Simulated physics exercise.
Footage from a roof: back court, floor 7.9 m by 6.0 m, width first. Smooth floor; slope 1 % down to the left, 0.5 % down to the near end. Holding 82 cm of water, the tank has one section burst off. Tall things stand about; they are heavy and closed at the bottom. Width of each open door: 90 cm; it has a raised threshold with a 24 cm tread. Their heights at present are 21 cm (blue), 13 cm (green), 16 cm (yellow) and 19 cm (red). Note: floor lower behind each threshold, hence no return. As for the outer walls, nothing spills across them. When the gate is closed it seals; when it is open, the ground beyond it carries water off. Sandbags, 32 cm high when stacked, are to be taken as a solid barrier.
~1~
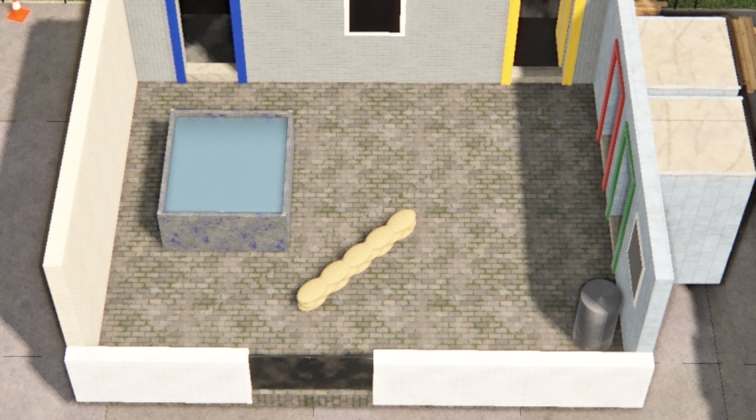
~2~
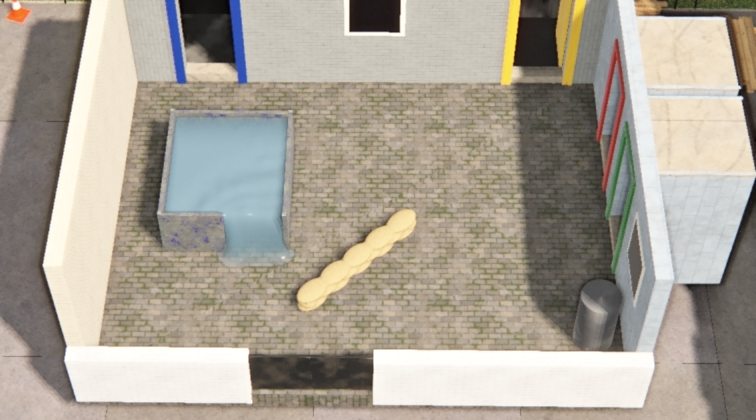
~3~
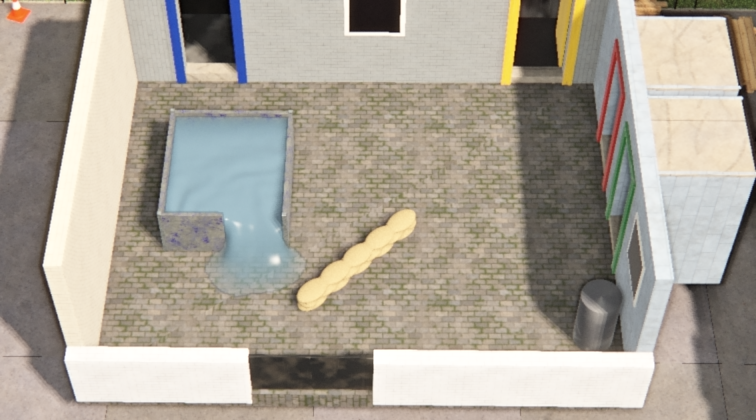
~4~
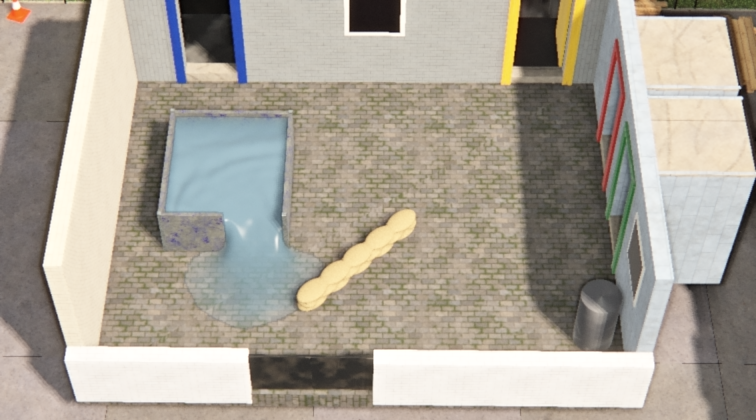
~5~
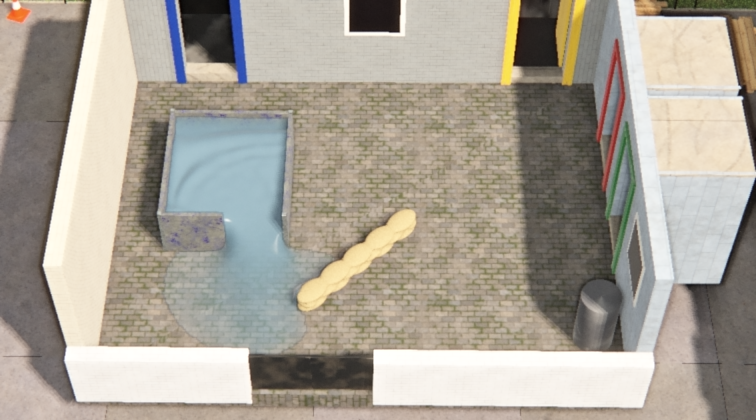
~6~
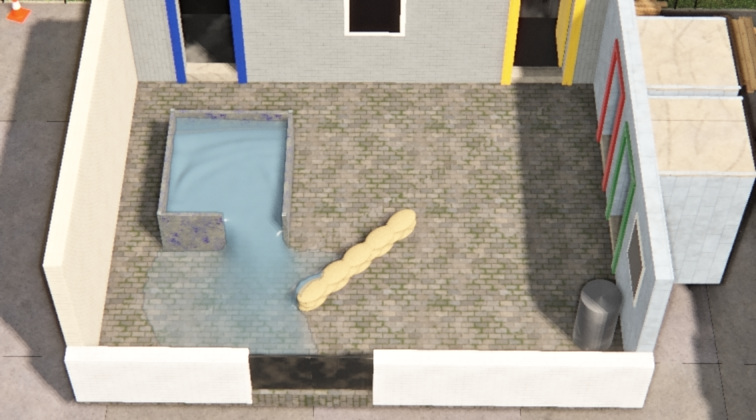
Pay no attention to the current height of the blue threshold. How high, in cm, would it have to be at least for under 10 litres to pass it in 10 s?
At least about 10.5 cm.
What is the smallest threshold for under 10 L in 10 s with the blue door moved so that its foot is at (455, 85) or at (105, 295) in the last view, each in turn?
In turn: Roughly 6.5 cm, roughly 14.5 cm.
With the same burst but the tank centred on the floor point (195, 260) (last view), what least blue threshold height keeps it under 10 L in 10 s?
You'd need some 10.5 cm.
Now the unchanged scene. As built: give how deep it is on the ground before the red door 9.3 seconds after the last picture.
Depth: Near 2.5 cm.
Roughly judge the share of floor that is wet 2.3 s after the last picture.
About 50 per cent.
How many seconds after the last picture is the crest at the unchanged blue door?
Peak time: About 6.0 s.
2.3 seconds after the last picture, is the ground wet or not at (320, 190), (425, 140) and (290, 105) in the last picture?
So the three spots come out swamped, swamped, spared, in that order.
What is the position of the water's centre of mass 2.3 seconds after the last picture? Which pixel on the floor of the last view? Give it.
Centre of the water: Approx. (248, 264) px.
Then, 0.7 s after the last picture water covers 20 % of the floor, deepest (50 cm) near (253, 369); it has not reached the blue door.
Then, 2.3 s after the last picture water covers 50 % of the floor, deepest (42 cm) near (95, 379); it has not reached the blue door.
Then, 9.3 s after the last picture water covers 95 % of the floor, deepest (15 cm) near (95, 379); 9 cm at the blue door, 0 litres in over its 21 cm threshold.
At the blue door as built, the water peaked near 12 cm, 6.1 s after the last picture.
With a threshold of 9.5 cm, 15 litres would have come in within the 10 s; with 12.5 cm, 2 litres. So under 10 litres takes about 10.5 cm.
